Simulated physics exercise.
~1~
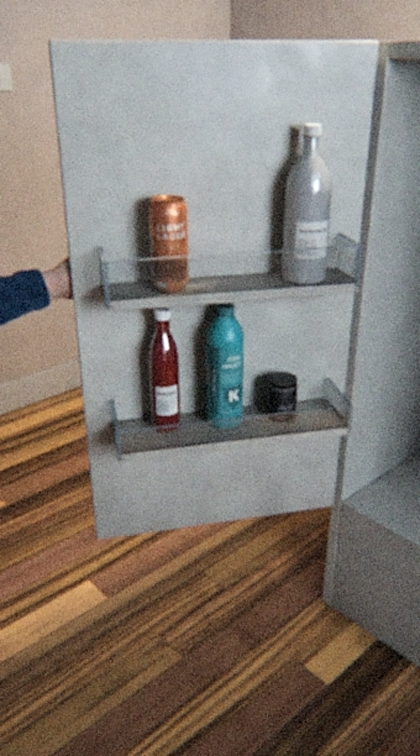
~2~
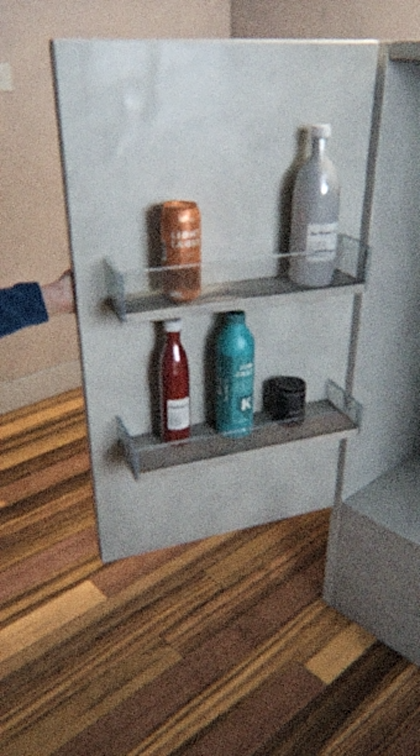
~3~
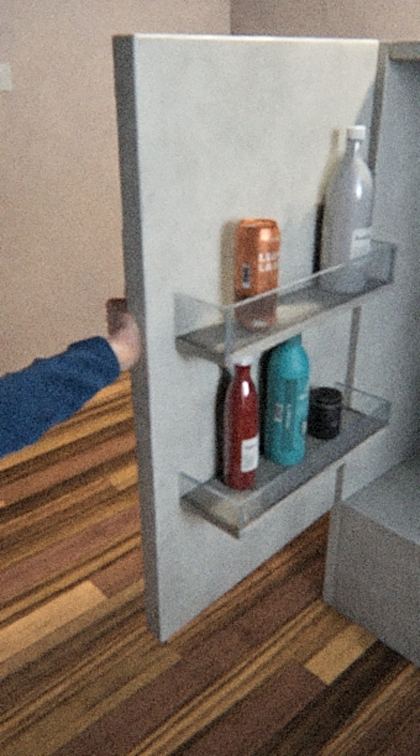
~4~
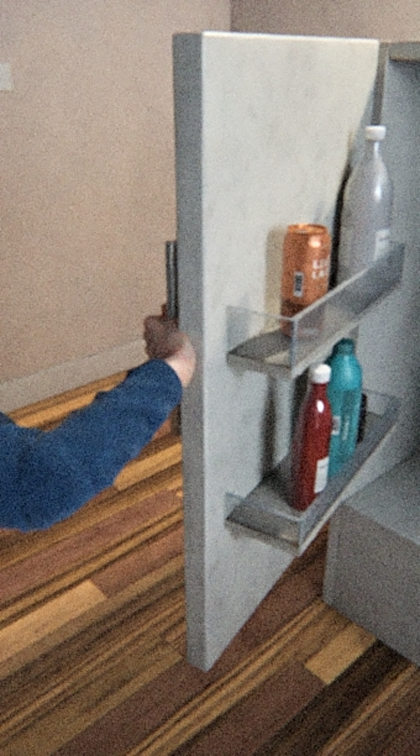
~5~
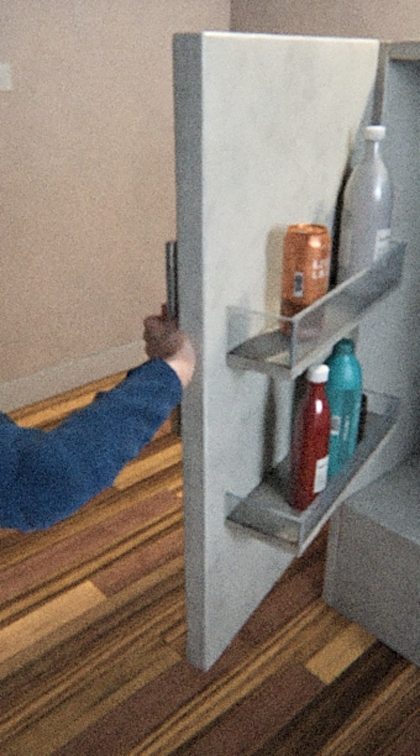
A pale grey cooler door, hinged on the right, stands wide open with a hand at its outer edge and two clear-railed racks on its inside. The upper rack holds an orange can and a white bottle, while the lower one holds a red bottle, a turquoise bottle and a small black jar. The door starts to swing slowly, then sweeps further round towards the cabinet as a blue-sleeved arm follows. It comes to a stop still partly open, with the hand at the handle. All five items remain upright in their racks.
